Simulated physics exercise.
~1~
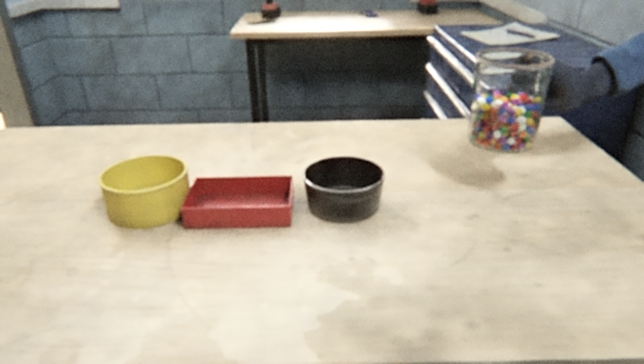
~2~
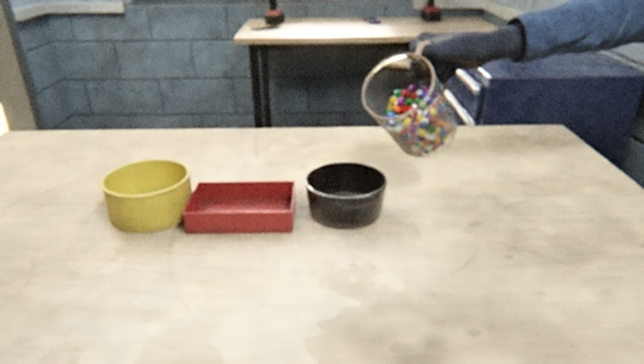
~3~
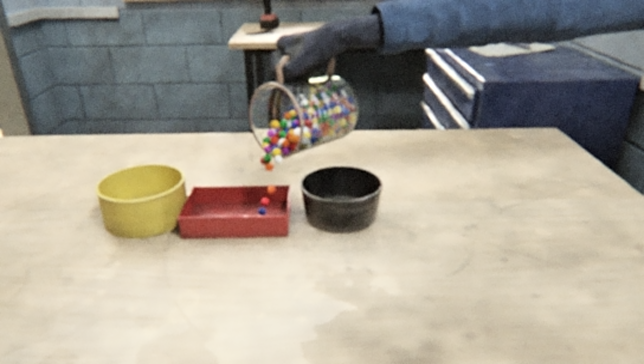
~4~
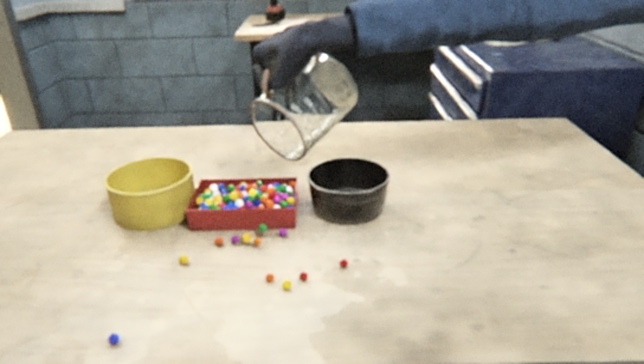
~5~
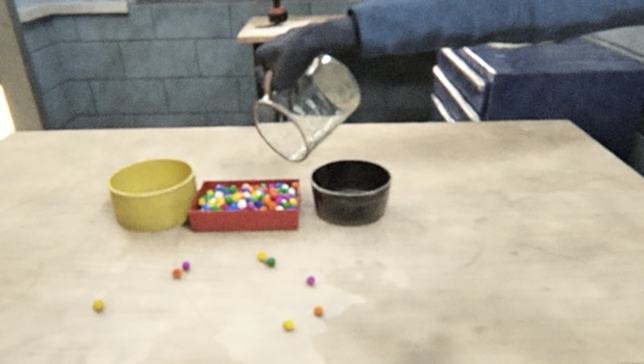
A gloved hand in a blue sleeve holds a clear glass jug of colourful marbles above the right side of a pale table, seen from the front by a slightly swaying camera. A yellow pot, a red tin and a black dish stand in a row to the left, with a blue drawer cabinet behind. The hand carries the jug left, tilting it as it goes. Over the red tin it tips further and the marbles pour out. The jug empties, leaving the tin full, while a few stray marbles roll across the tabletop and the pot and dish stay put.
